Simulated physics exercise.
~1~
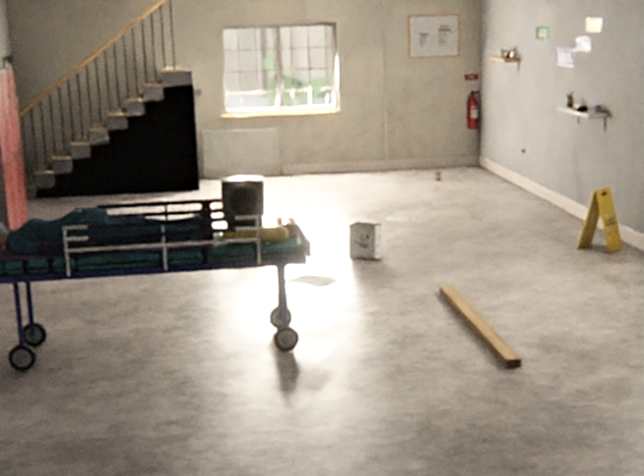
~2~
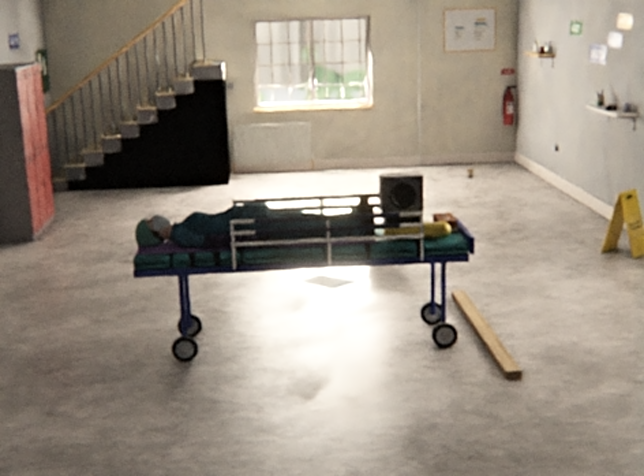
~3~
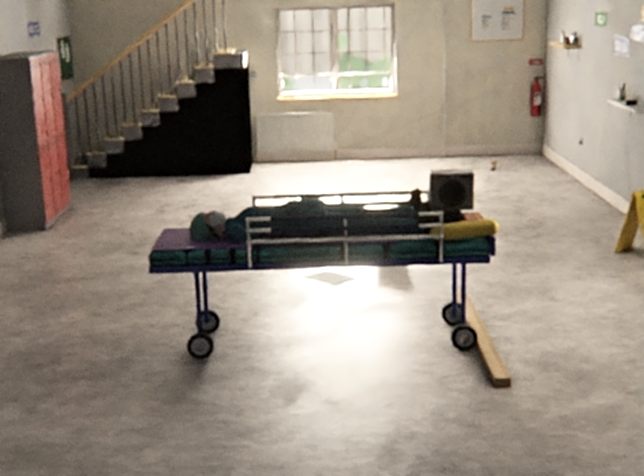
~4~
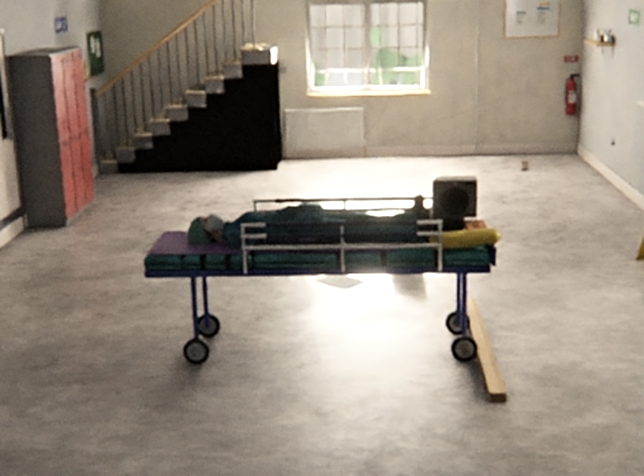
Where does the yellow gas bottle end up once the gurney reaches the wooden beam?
The yellow gas bottle stays on the gurney, still lying at its right-hand end.
